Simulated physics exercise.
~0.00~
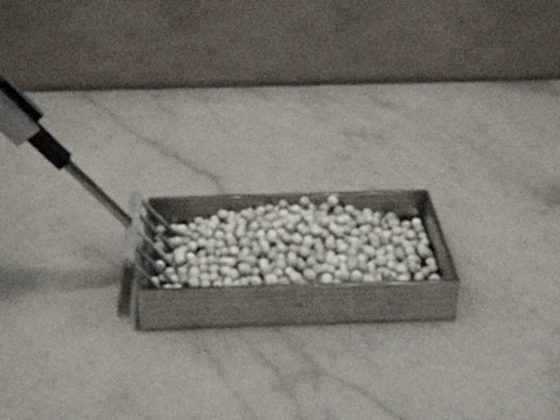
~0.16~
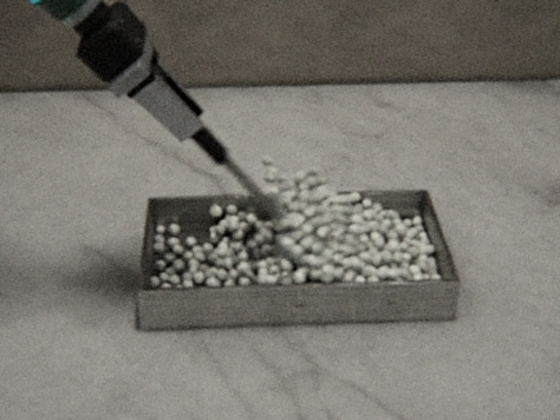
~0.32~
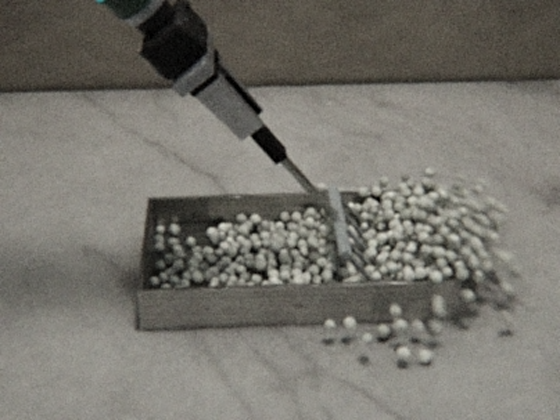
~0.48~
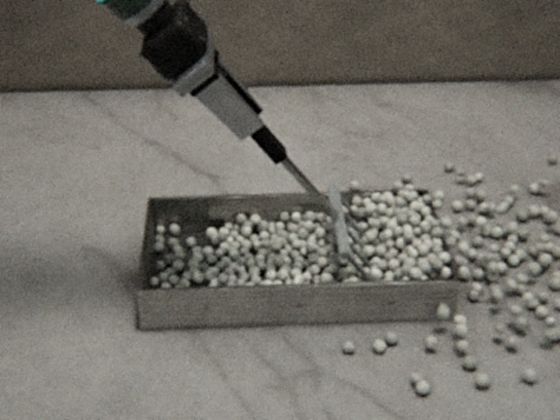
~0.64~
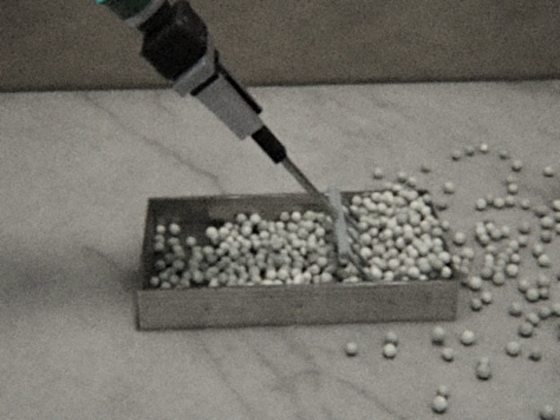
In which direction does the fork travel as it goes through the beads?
The fork moves to the right, starting near the left end of the tray and pushing through the beads.
Robot arm sweeping a fork rightward through a tray of pale beads, spilling some over the far end onto the marbled tabletop.
